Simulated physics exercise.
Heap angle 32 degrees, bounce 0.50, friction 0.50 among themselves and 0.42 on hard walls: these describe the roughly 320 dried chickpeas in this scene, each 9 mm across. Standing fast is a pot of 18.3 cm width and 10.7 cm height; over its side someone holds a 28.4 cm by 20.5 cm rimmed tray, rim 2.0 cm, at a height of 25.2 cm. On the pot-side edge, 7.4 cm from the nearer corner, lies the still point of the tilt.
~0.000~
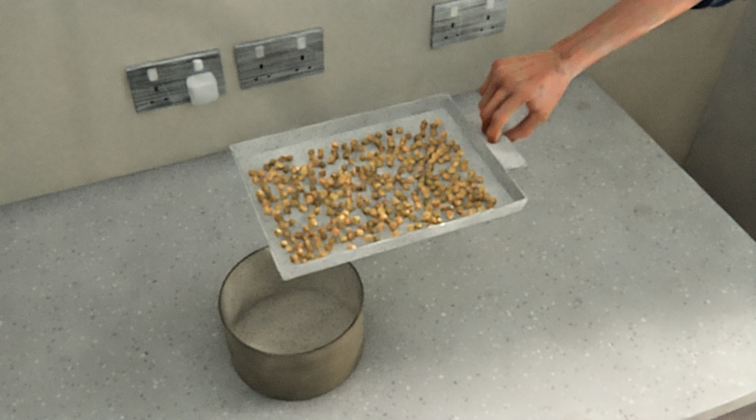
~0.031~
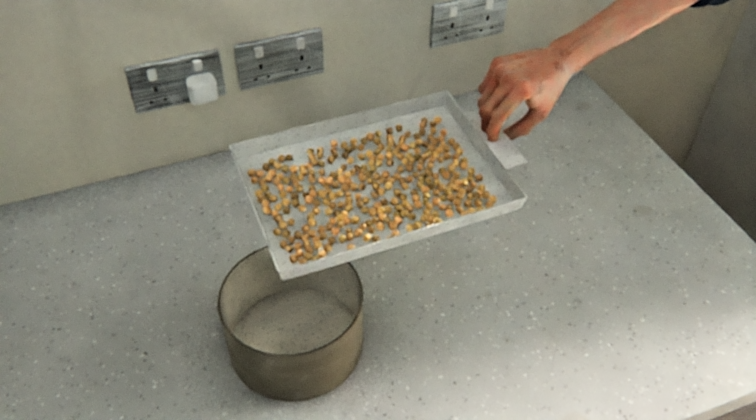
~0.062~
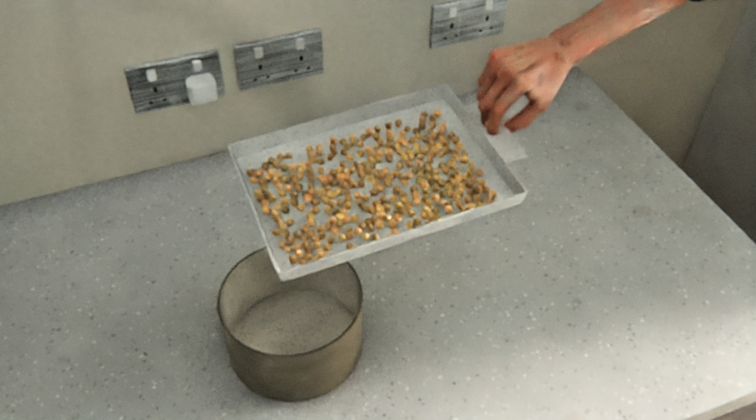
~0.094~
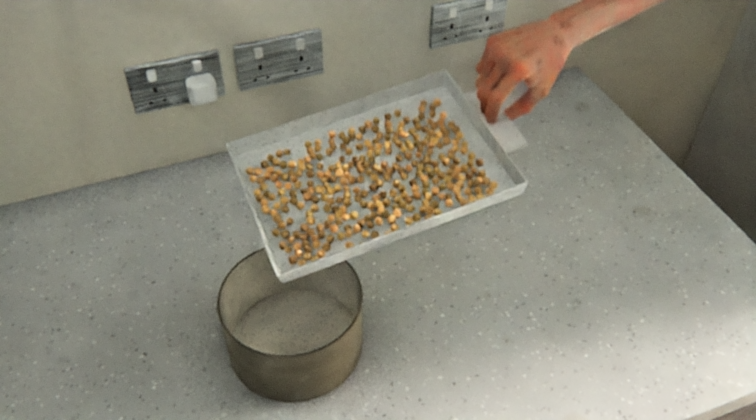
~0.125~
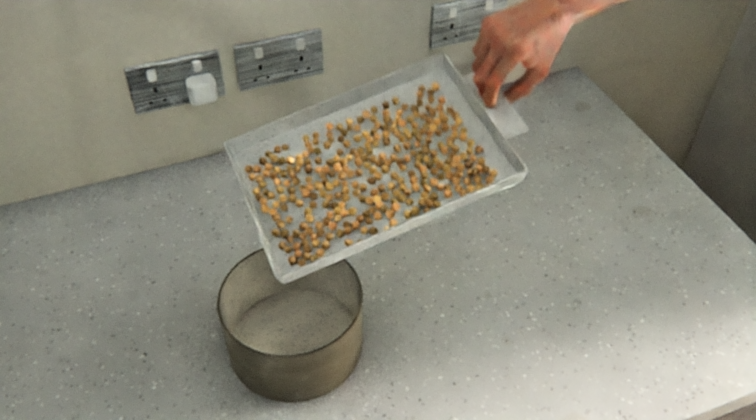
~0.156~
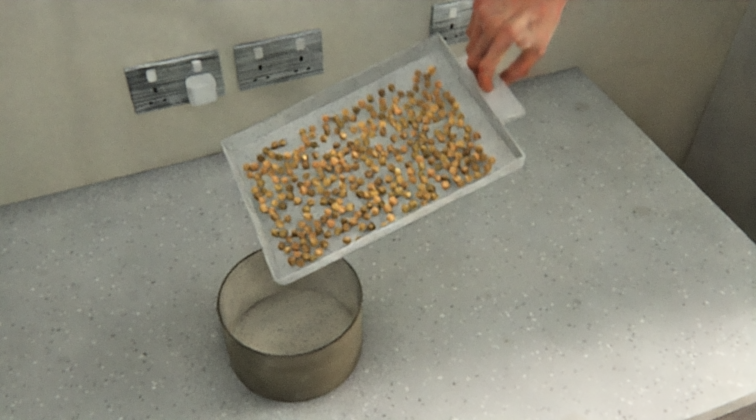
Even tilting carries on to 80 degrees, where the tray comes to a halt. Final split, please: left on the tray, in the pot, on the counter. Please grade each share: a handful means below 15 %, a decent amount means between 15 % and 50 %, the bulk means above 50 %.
Tray: A decent amount, pot: A handful, counter: The bulk.
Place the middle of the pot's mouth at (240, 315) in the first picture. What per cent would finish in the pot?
Share in pot at that spot: Some 35 in a hundred.
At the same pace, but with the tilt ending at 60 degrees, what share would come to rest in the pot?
It would land at about 0 percent.
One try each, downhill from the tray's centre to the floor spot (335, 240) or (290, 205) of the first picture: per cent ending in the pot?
The share comes to about 5 in a hundred, then about 0 in a hundred.
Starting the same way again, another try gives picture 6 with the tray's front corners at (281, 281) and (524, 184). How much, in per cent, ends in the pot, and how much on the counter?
Per cent by place - pot 5, counter 60.
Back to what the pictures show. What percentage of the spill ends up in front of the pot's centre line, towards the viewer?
Share: Roughly 90 %.
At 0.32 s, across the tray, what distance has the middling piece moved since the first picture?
It has moved some 2 cm from its start.
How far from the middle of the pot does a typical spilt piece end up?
20 cm.
After 0.32 s, tilt 51 degrees; the tray holds 100 %, the pot 0 %.
After 0.43 s, tilt 73 degrees; the tray holds 100 %, the pot 0 %.
Then, at 0.67 s, tilt 80 degrees; the tray holds 35 %, the pot 0 %.
By 1.8 s all is still; tray 30 %, pot 5 %, counter 70 %.
